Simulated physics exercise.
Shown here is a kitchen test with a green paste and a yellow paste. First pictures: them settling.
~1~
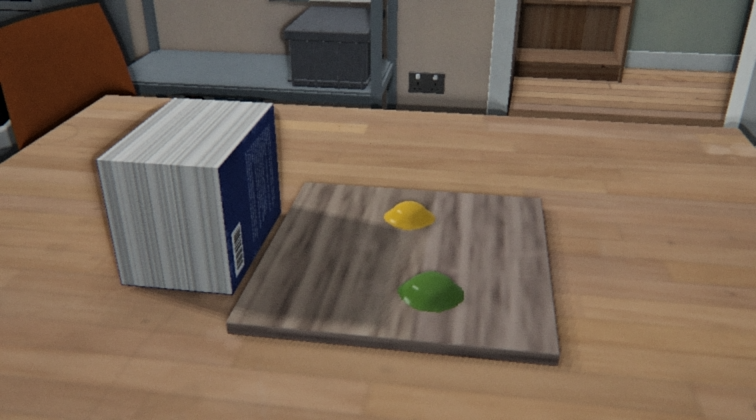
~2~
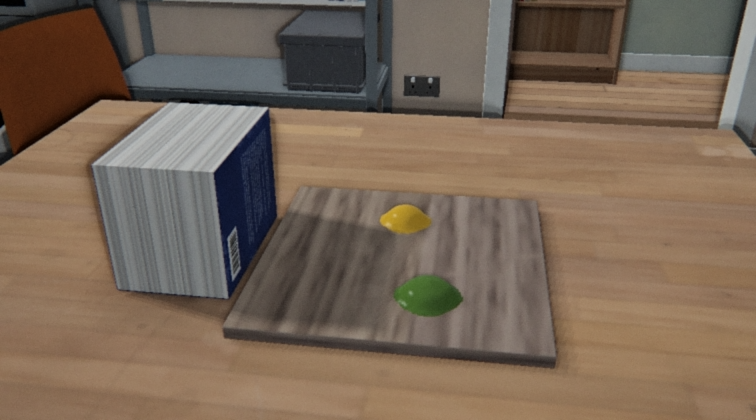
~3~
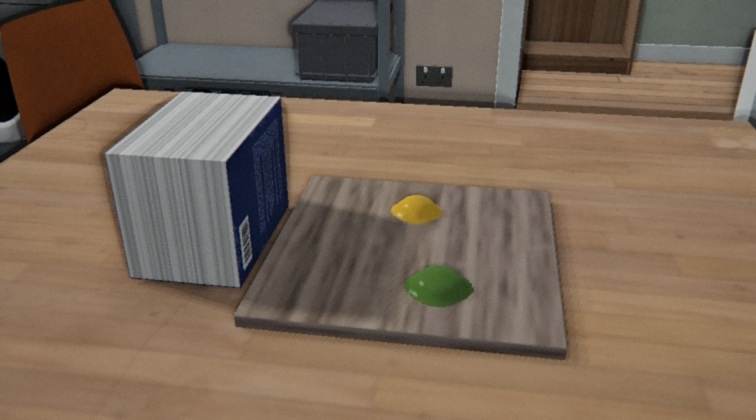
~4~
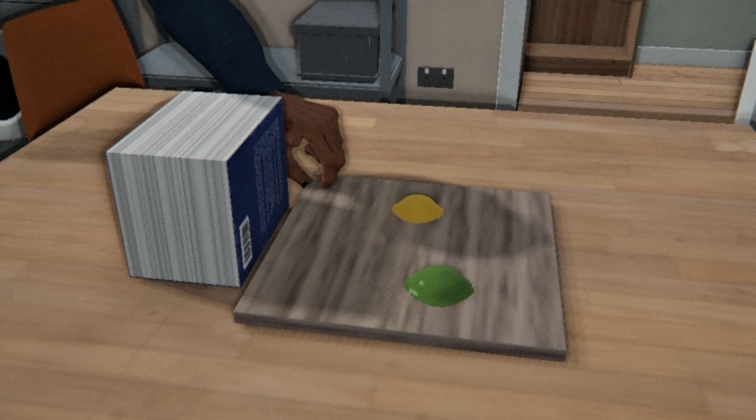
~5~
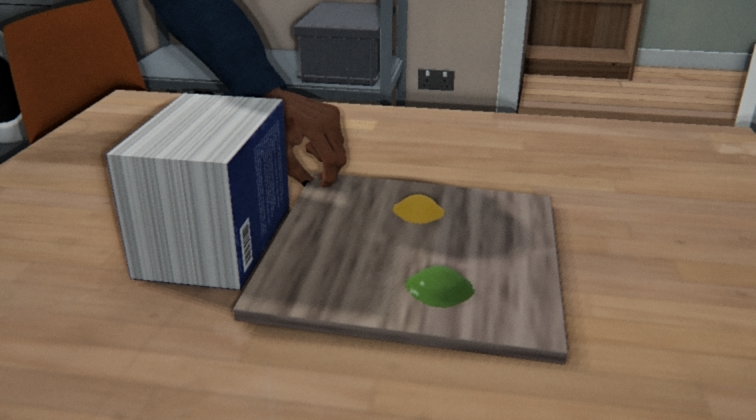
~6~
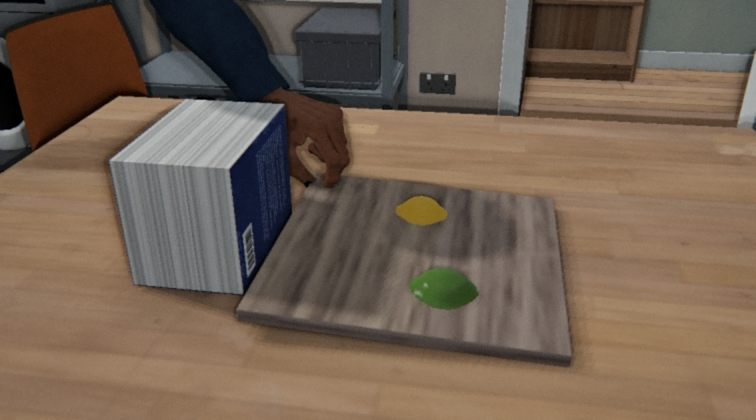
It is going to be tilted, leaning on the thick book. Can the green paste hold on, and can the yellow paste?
At the end, the green paste holds on. The yellow paste holds on.
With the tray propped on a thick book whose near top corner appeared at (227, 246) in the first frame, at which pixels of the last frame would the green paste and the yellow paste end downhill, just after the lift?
First (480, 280), next (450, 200).
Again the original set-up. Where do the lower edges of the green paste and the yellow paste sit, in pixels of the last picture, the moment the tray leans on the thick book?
Around (498, 258) and around (471, 169).
Next, slope about 31°; the green paste has not moved; the yellow paste has not moved.
After that, the green paste has not moved; the yellow paste has not moved.
Finally, slope about 31°; the green paste has not moved; the yellow paste has not moved.
